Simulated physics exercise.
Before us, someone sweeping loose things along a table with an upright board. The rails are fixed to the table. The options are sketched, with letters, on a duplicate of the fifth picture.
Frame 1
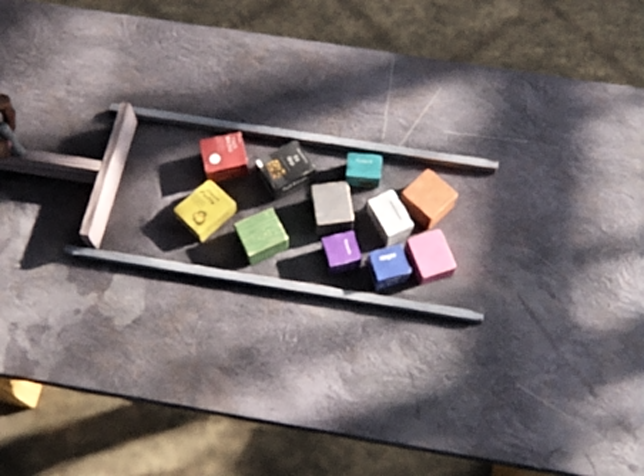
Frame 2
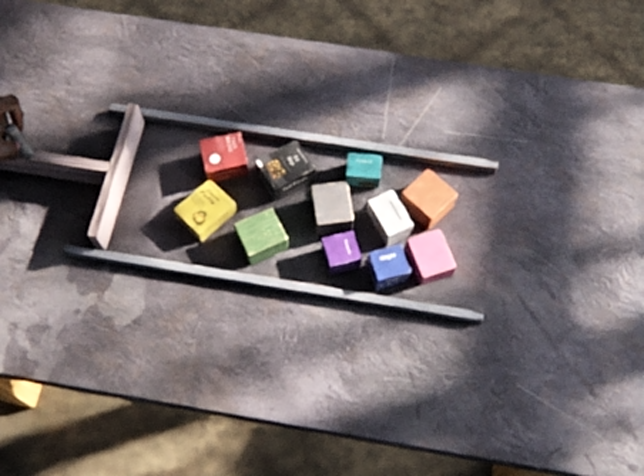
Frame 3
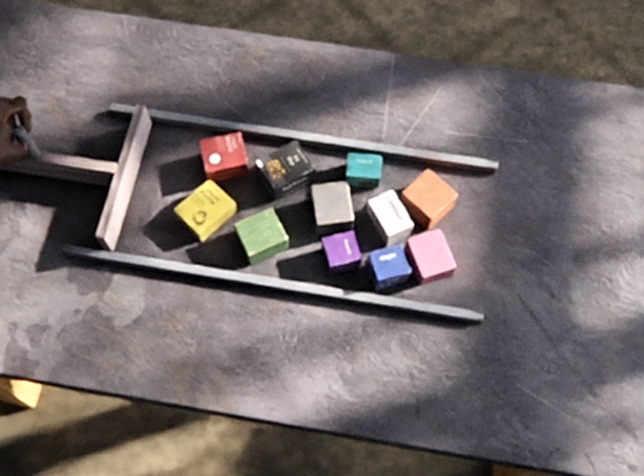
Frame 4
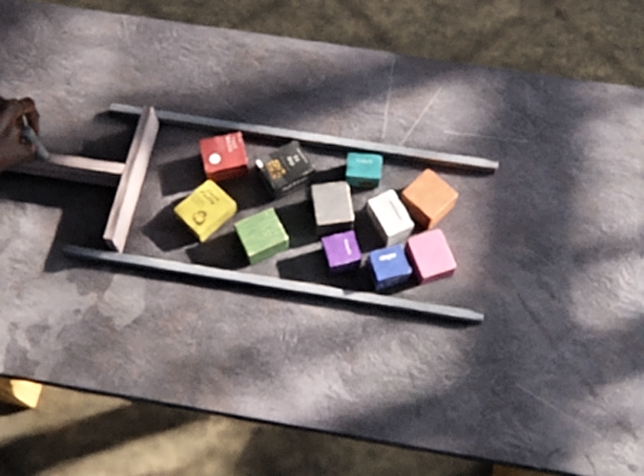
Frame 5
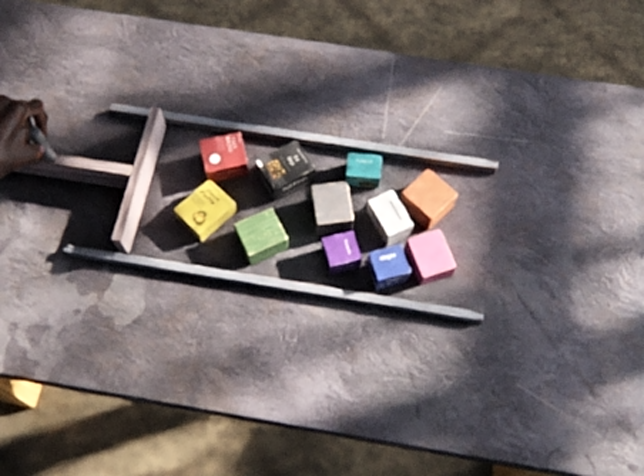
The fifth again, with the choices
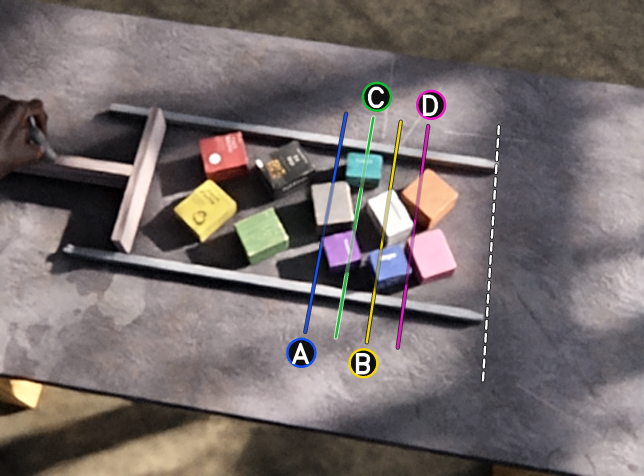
Small coloured blocks and packets sit loosely scattered between two thin rails on a dark, shadow-dappled table, seen from above at a slight tilt. Red, black and turquoise ones lie along the upper side, yellow at the left, green, grey, purple and white in the middle, blue, pink and orange at the right. A hand at the left edge pushes an upright board slowly rightward, while the blocks and the camera stay still.
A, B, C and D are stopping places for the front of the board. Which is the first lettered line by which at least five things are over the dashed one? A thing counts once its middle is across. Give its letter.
Stop at D.
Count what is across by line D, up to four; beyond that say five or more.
In all, five or more.
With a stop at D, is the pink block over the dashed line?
By then, yes.
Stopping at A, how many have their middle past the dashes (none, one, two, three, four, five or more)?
The count is none.
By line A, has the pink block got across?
No.
On the marked copy, A at (327, 216); B at (385, 225); C at (356, 221); D at (414, 230); the dashed line at (492, 242).
With D. Early on, board (235, 186); pink block (430, 257); orange block (428, 200); none across.
Further on, board (334, 202); pink block (464, 256); blue box (459, 287); none across.
At the end, board (413, 214); orange block (543, 218); pink block (534, 274); six across.
As for the rest, A gets none across; B gets only four across; C gets none across.
